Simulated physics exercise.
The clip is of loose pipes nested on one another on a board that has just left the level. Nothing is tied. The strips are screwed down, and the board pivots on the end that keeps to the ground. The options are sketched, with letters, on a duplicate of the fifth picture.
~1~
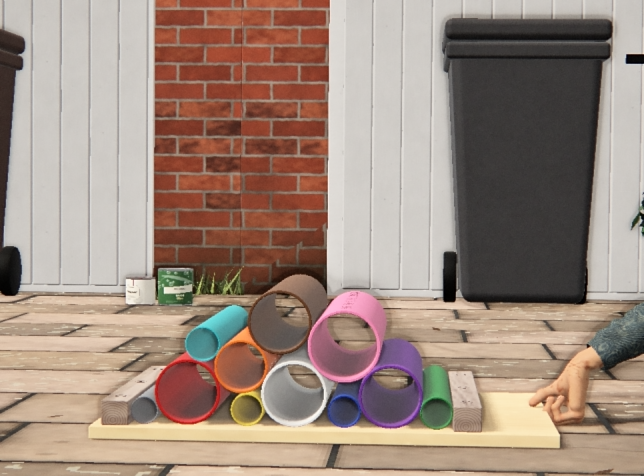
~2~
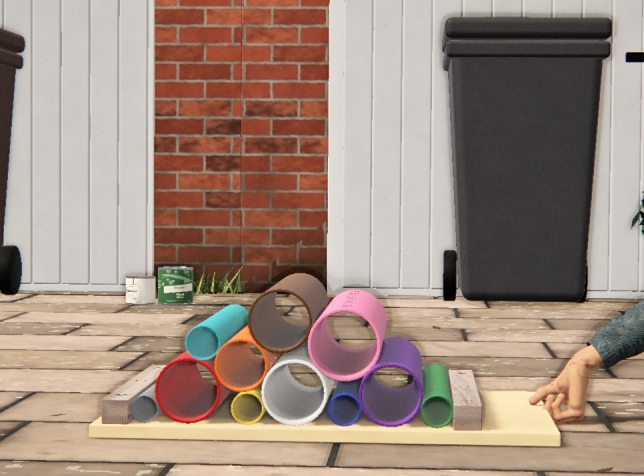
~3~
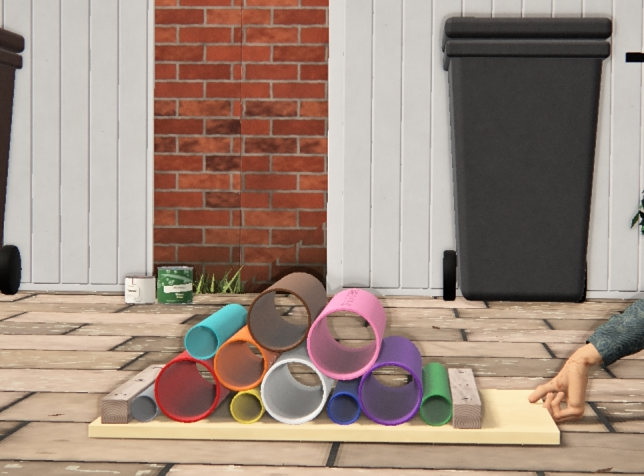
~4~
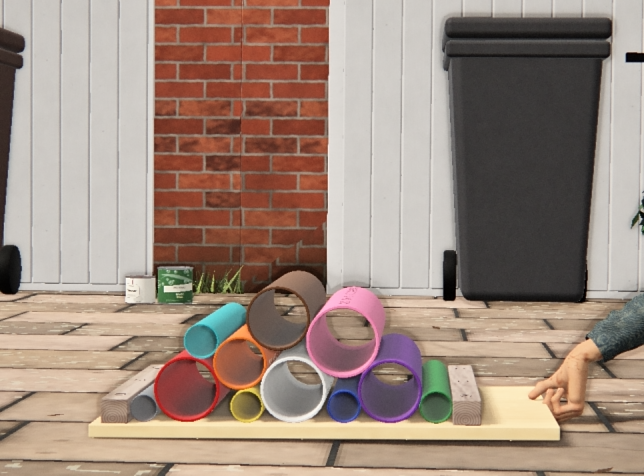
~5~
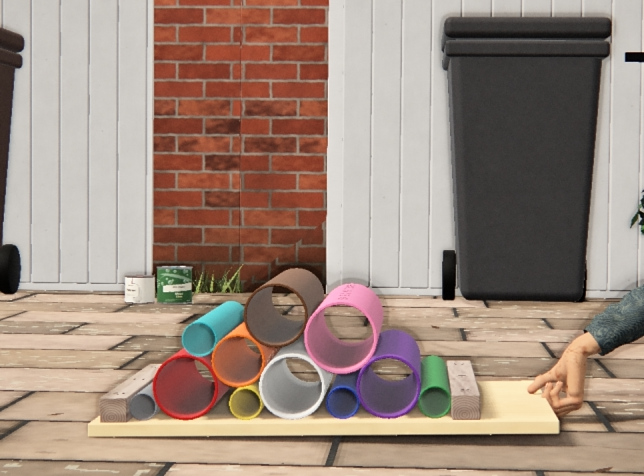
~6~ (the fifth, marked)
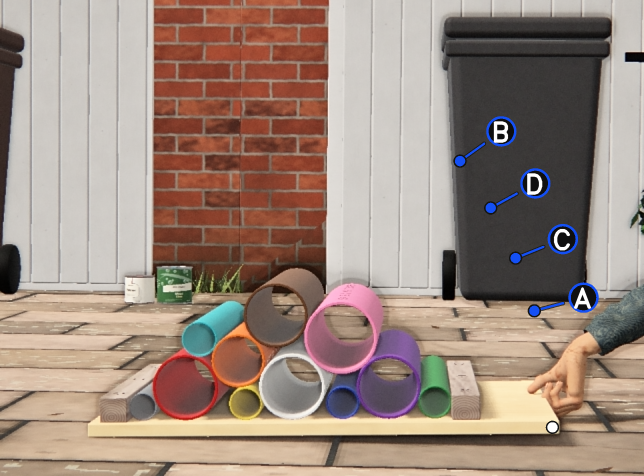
A hand at the right end slightly tilts a board stacked with colourful pipes.
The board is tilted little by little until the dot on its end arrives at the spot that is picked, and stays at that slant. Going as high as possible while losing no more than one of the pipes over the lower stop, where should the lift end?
At most to D.
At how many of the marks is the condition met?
Three of the four.
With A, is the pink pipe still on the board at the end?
Yes, with A.
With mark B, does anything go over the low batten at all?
At B: Yes.
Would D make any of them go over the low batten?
Yes.
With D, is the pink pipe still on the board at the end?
Yes, with D.
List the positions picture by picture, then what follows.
In the first picture, board (331, 403); red pipe (188, 392).
In the second picture, red pipe (188, 391).
In the third picture, board (331, 400); blue pipe (344, 409); purple pipe (390, 394); orange pipe (241, 365).
In the fourth picture, board (331, 399); red pipe (187, 389).
In the fifth picture, board (329, 395); red pipe (185, 388).
On the marked copy, A at (534, 311); B at (460, 161); C at (515, 258); D at (491, 208); the white dot at (553, 427).
With D. Early on, board at 17°.
Further on, board at 30°.
At the end, board at 30°, one over the low batten (turquoise).
As for the rest, A none over the low batten; B six over the low batten; C one over the low batten (turquoise).
